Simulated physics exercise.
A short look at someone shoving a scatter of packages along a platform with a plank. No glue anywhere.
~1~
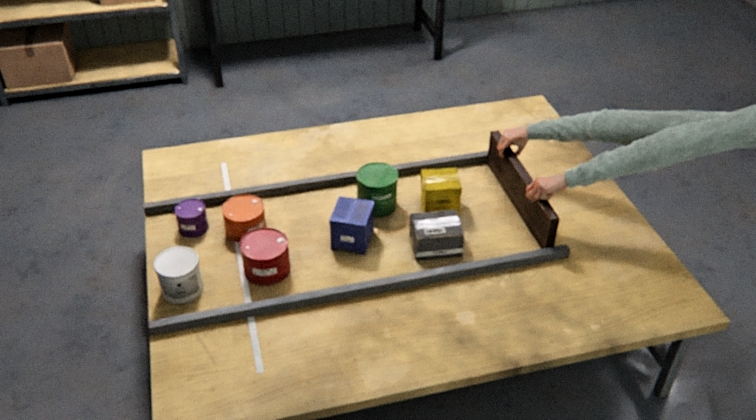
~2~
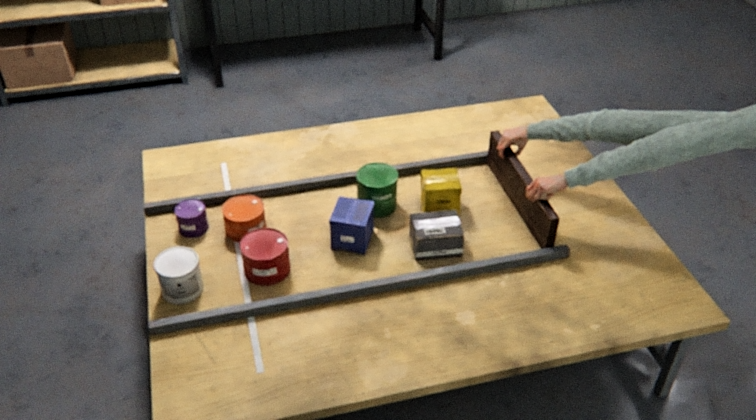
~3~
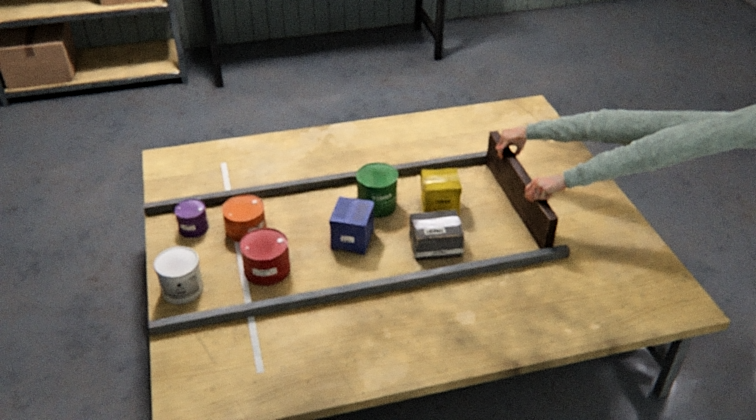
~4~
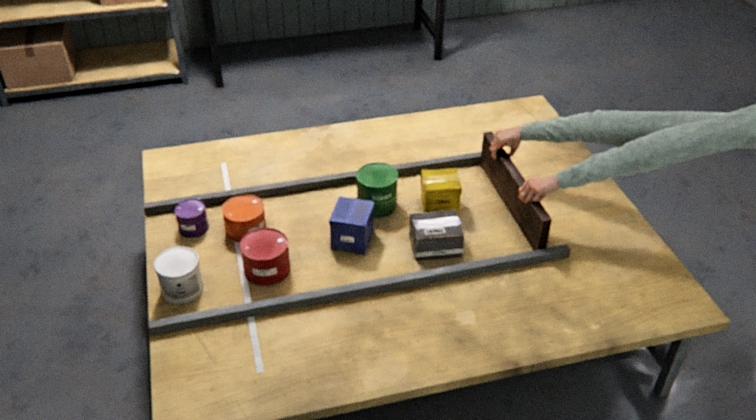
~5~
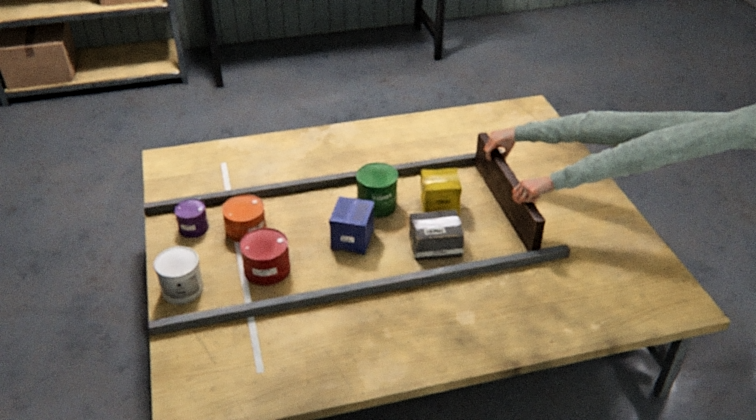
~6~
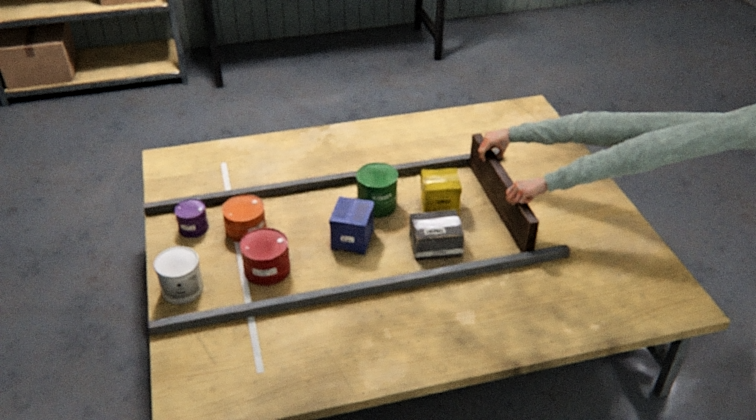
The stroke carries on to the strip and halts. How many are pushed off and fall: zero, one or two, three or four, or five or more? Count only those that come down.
In the end the number that fall off is one or two.
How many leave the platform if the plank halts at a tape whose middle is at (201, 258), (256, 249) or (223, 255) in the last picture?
The counts: 5, 1 and 2.
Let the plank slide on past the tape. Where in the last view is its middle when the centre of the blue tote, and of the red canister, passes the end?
About (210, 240), and (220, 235) for the other.
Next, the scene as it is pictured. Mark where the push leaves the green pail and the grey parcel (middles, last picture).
Near (211, 208) and (218, 275).
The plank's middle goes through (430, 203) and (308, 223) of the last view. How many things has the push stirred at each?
The counts are 3 and 7.
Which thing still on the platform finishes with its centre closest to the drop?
The red canister.
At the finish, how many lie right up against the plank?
In contact: 3.
A little later, none off yet; white pail at rest near (180, 276); purple canister at rest near (192, 218); orange canister at rest near (245, 219).
When it is over, the number that fall off is one or two; down, purple canister and white pail.
